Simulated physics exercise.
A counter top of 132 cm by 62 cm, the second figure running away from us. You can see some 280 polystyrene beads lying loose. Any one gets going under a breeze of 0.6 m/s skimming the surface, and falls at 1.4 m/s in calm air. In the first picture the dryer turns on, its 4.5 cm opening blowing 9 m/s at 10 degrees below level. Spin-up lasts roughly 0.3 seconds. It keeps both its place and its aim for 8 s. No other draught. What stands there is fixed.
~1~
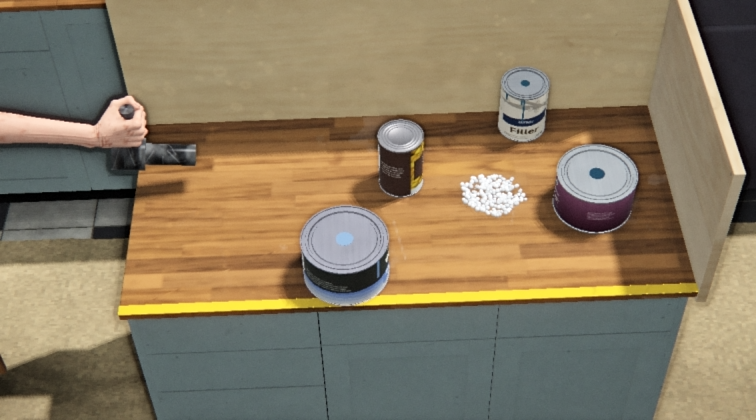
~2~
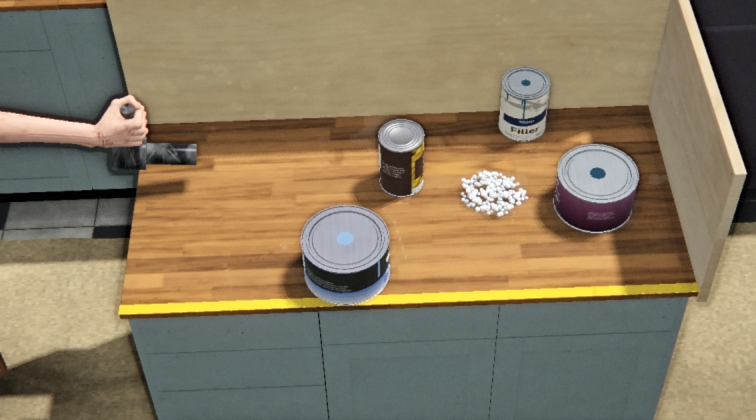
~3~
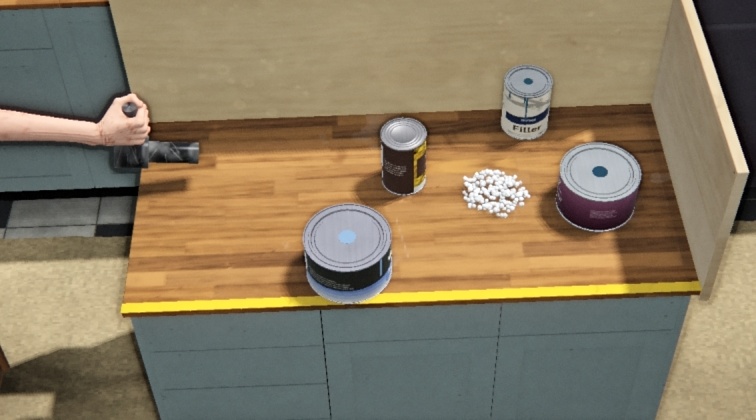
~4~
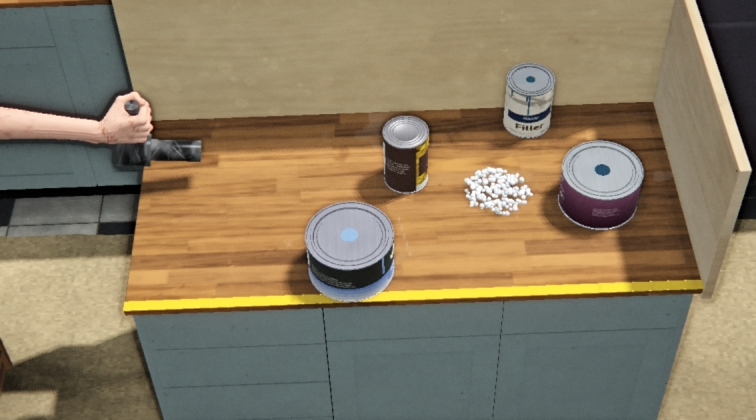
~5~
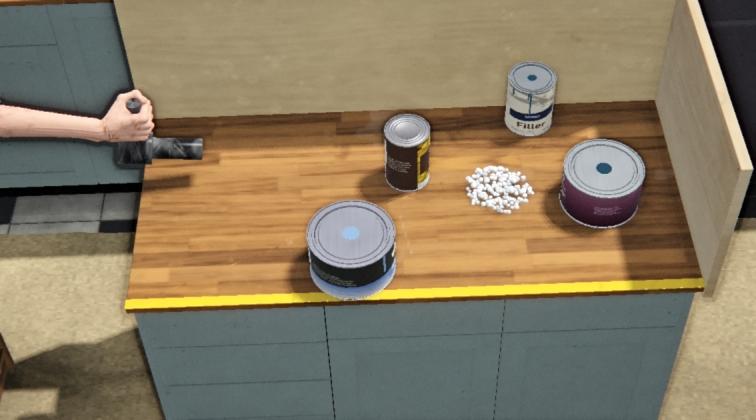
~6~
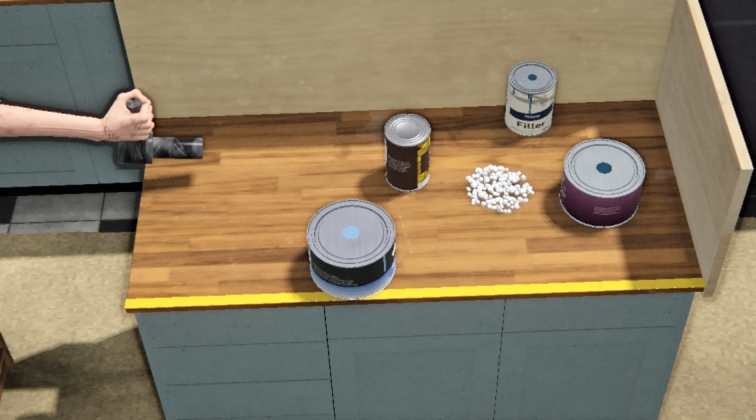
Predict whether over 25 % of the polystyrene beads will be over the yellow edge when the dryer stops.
Prediction: 25 % or fewer go over the yellow edge.
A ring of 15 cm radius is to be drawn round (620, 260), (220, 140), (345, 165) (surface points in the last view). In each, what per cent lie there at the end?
I would say some 0 %, 0 % and 0 % respectively.
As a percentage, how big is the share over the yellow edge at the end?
Roughly 10 percent, I'd say.
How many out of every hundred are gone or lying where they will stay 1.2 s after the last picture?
25 per cent.
Then, 1.2 s after the last picture, 0 % are over the yellow edge; the middle of those still in play is near (497, 189); 24 % have settled or left.
Then, 2.2 s after the last picture, 2 % are over the yellow edge; the middle of those still in play is near (497, 189); 27 % have settled or left.
Then, 4.1 s after the last picture, 6 % are over the yellow edge; the middle of those still in play is near (497, 189); 35 % have settled or left.
Then, 7.7 s after the last picture, at the end, 9 % are over the yellow edge; the middle of those still in play is near (497, 191).
